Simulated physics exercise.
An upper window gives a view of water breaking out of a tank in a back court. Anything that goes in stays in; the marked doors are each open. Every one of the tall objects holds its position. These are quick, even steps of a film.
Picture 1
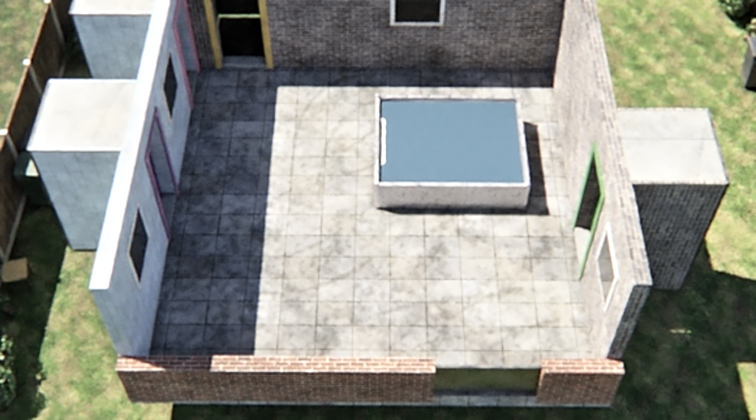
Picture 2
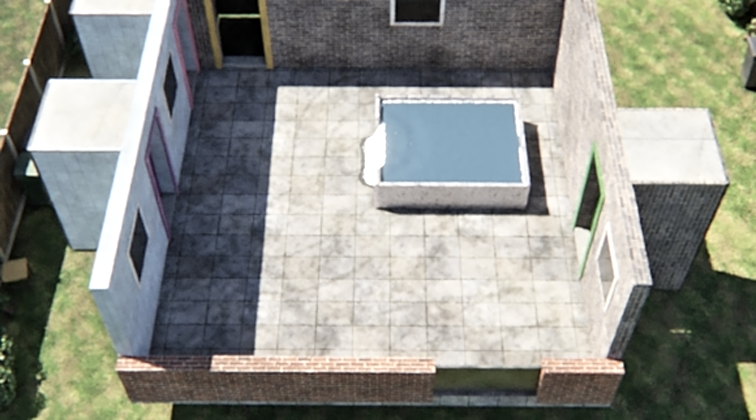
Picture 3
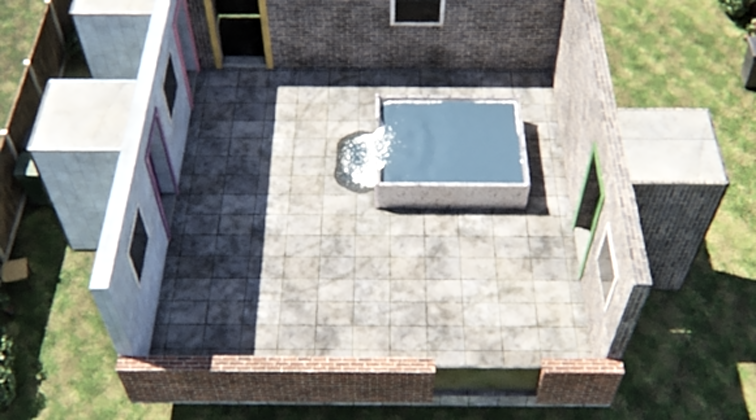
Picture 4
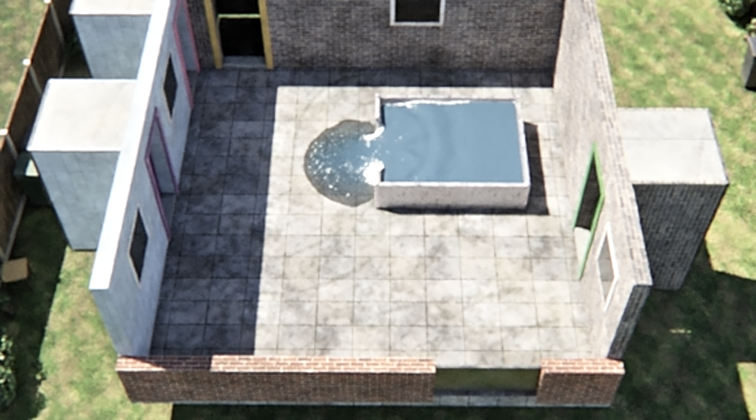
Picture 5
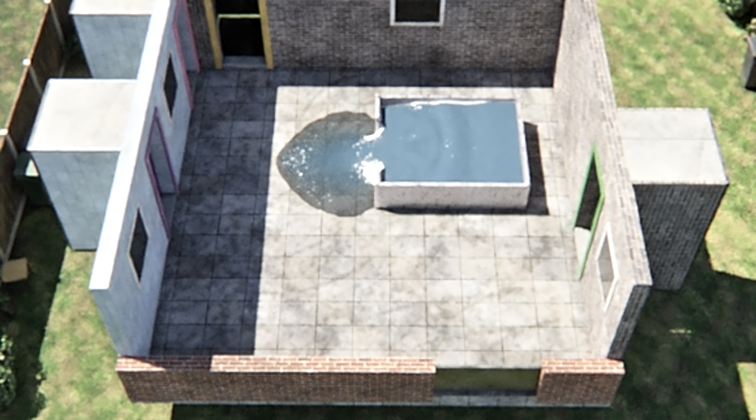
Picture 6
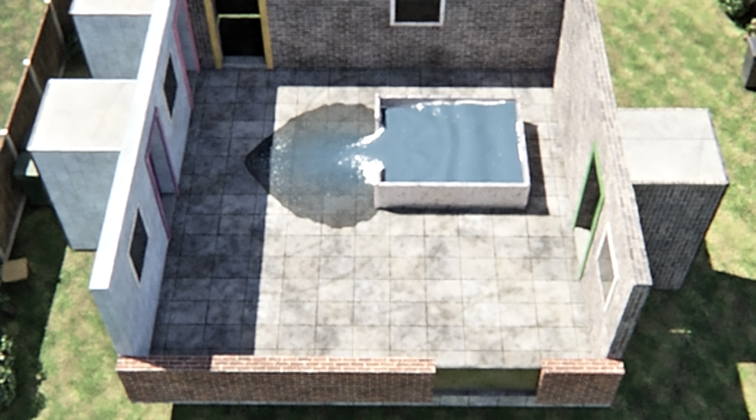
In a walled, paved courtyard seen from above, a raised rectangular tank sat full and still, then water burst from a gap in its left side and spread leftward across the paving.
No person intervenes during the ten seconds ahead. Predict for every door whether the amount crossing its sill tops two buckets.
The purple door tops it. The yellow door tops it. The pink door tops it. The green door does not top it.
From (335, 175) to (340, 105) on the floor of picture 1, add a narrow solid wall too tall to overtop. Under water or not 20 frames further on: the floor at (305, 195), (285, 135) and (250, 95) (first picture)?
Taking the three spots in turn, they are inundated, unwetted and inundated.
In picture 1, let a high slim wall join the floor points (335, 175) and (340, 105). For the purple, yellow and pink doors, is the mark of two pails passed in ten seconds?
Taking them in turn, the purple one is spared, the yellow one is spared and the pink one is spared.
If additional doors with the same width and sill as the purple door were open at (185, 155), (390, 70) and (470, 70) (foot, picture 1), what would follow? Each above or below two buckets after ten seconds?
First door gets past it, second door doesn't reach it, third door doesn't reach it.
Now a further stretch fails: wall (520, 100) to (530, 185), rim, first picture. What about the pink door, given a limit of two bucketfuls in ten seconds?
Pink door: Tops the limit.
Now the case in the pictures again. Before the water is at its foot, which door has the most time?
I'd go with the green-painted one.
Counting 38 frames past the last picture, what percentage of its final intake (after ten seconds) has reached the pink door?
Near 85 %, I'd say.
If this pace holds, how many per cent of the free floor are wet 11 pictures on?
35 %.
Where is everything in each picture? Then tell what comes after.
In the first frame, the open tank at (450, 142) is whole and still.
In the second frame, water pours out at (379, 156) and has run to (372, 139).
In the third frame, the front is at (342, 181), out from the gap at (379, 156).
In the fourth frame, water pours out at (379, 156) and has run to (309, 173).
In the fifth frame, water pours out at (379, 156) and has run to (281, 158).
In the sixth frame, water pours out at (379, 155) and has run to (252, 156).
A moment on, water covers 25 % of the floor; the purple door not reached, the yellow door not reached, the pink door not reached, the green door not reached.
Next, water covers 35 % of the floor; the purple door under two buckets in, the yellow door wet at the sill, nothing in, the pink door under two buckets in, the green door not reached.
Then, water covers 40 % of the floor; the purple door over two buckets in, the yellow door under two buckets in, the pink door over two buckets in, the green door not reached.
Later, water covers 55 % of the floor; the purple door far over two buckets in, the yellow door over two buckets in, the pink door far over two buckets in, the green door not reached.
In the end, water covers 90 % of the floor; the purple door far over two buckets in, the yellow door over two buckets in, the pink door far over two buckets in, the green door wet at the sill, nothing in.
